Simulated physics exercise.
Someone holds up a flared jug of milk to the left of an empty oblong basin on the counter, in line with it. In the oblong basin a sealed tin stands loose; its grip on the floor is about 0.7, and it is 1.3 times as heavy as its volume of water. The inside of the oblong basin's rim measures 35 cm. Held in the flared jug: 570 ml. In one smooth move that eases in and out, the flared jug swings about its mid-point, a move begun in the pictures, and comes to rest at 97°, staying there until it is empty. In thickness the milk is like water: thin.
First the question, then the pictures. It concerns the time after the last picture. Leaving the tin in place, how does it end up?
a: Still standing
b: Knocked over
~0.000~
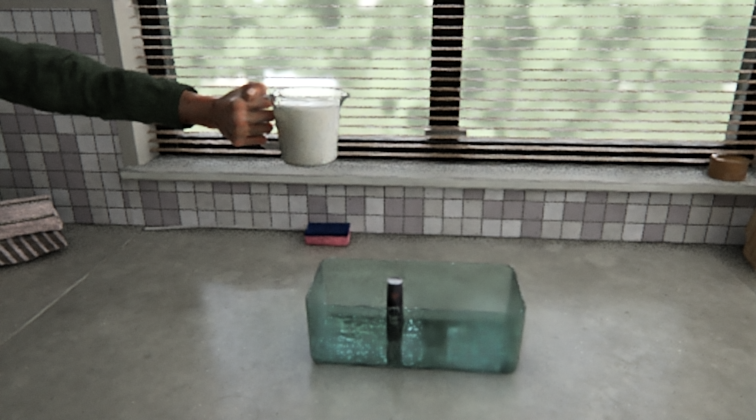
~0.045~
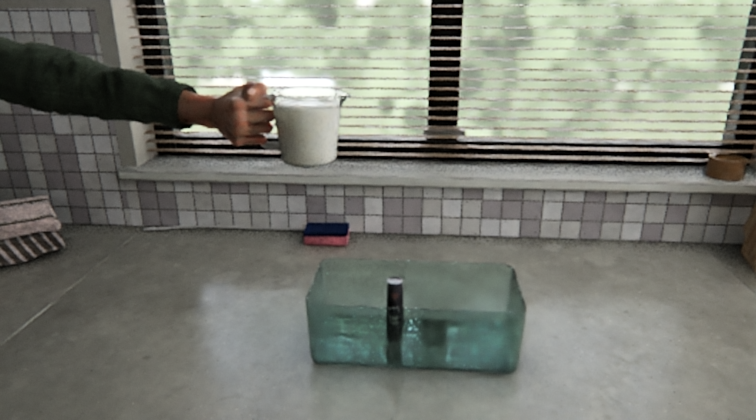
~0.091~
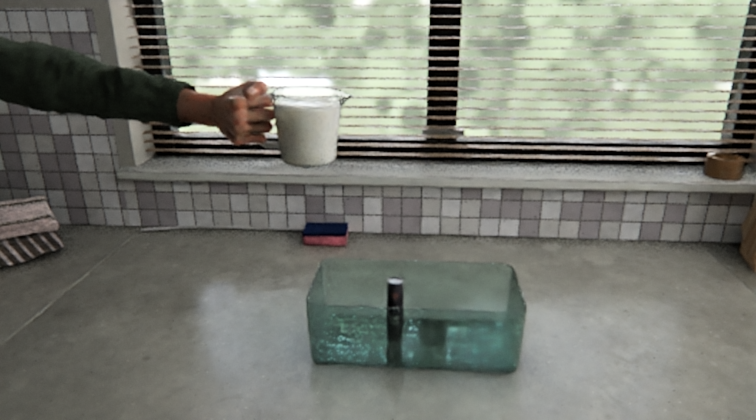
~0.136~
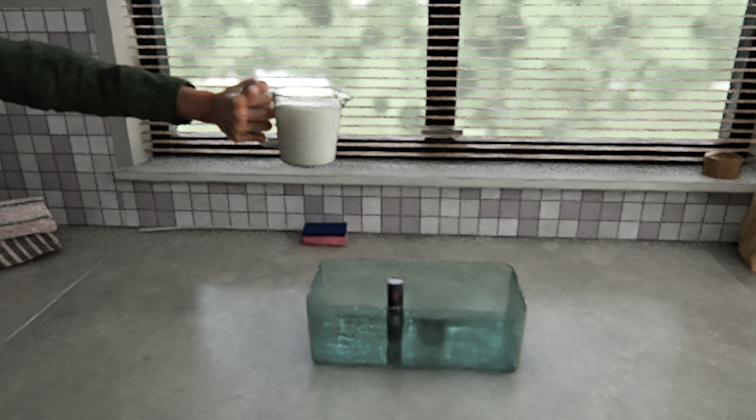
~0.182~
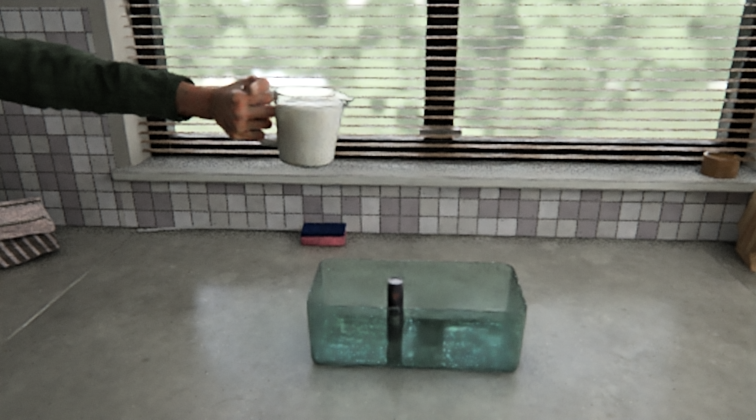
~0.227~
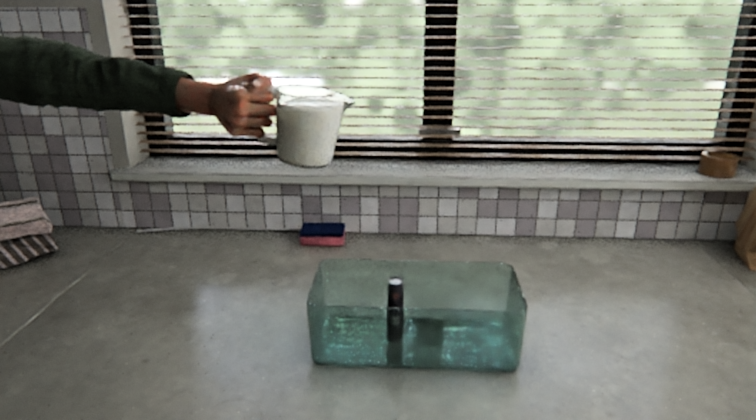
(a) Still standing.
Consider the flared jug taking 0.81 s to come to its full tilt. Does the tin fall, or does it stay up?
Outcome - the tin remains standing.
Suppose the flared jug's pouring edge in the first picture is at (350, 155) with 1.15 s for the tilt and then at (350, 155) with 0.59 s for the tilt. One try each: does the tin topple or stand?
Try 1: Tipped over; try 2: Tipped over.
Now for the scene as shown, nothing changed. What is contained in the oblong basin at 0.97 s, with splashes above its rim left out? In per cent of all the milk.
38 per cent or thereabouts.
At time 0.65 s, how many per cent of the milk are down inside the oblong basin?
Roughly 1 percent of it.
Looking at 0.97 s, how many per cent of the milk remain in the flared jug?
Near 28 percent, more or less.
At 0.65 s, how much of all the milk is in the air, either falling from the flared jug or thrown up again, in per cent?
I'd say close to 20 per cent.
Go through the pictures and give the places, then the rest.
It leans 0°; its right rim is at (351, 94); the milk meets the walls at (276, 102) and (341, 103); the oblong basin's rim runs from (314, 280) to (519, 288); the tin's top is at (395, 283), in the first picture.
It leans 0°; its right rim is at (351, 94); the milk meets the walls at (276, 102) and (341, 103), in the second picture.
It leans 2°; its right rim is at (352, 95); the milk meets the walls at (277, 101) and (341, 103), in the third picture.
It leans 3°; its right rim is at (353, 97); the milk meets the walls at (277, 101) and (342, 104), in the fourth picture.
It leans 6°; its right rim is at (355, 99); the milk meets the walls at (278, 102) and (344, 104), in the fifth picture.
It leans 9°; its right rim is at (356, 102); the milk meets the walls at (280, 103) and (346, 104), in the sixth picture.
By 0.65 s the tilt is 59° and 79 per cent is still to pour; the tin stands where it began.
By 0.97 s the tilt is 91° and 28 per cent is still to pour; the tin stands where it began.
By 1.29 s the tilt is 97° and 3 per cent is still to pour; the tin stands where it began.
By 1.65 s the tilt is 97° and 0 per cent is still to pour; the tin stands where it began.
At rest the tin stands where it began.
